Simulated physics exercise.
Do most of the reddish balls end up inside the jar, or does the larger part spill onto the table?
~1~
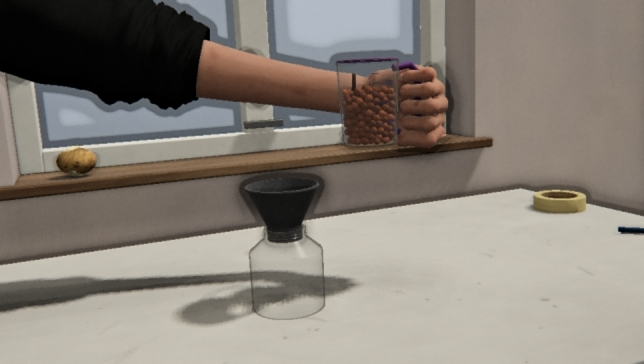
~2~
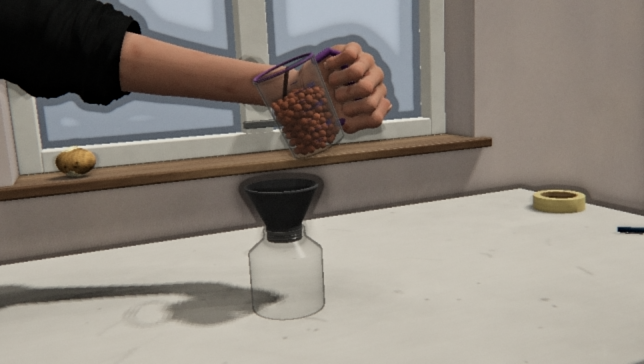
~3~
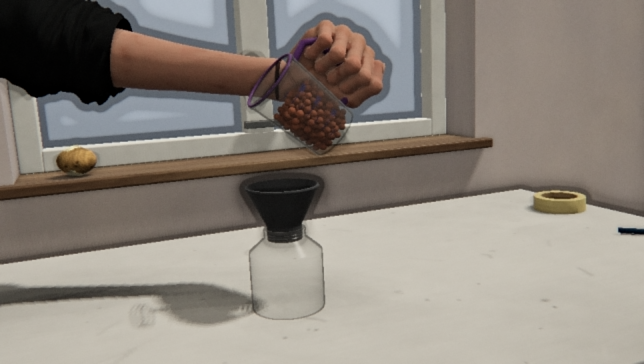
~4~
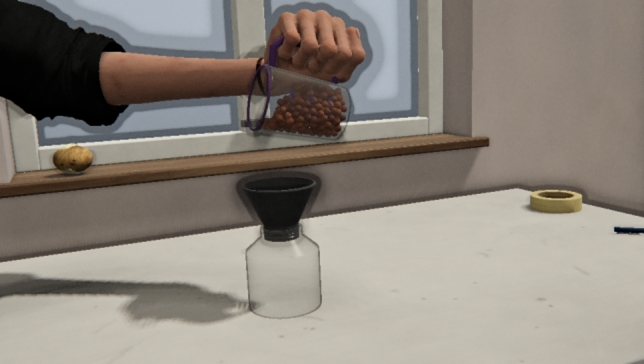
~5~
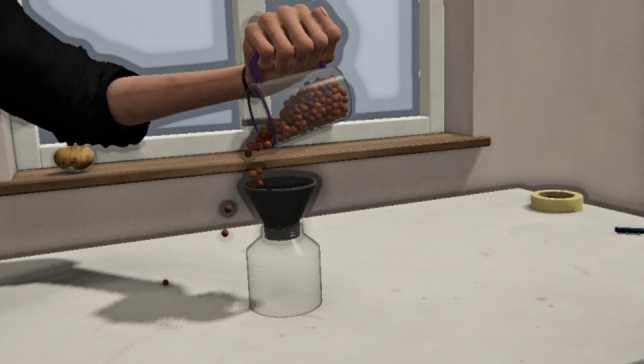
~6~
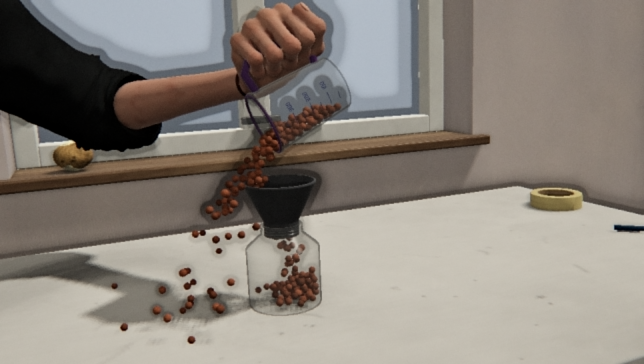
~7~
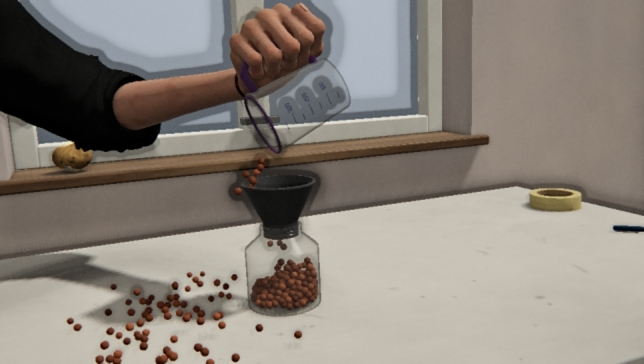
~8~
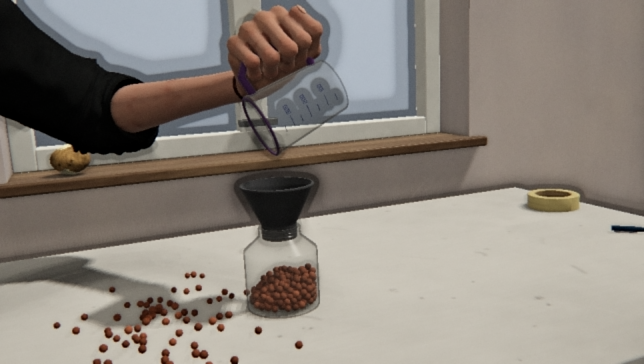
Most of them end up inside the jar, though a fair share miss the funnel and lie scattered on the table.
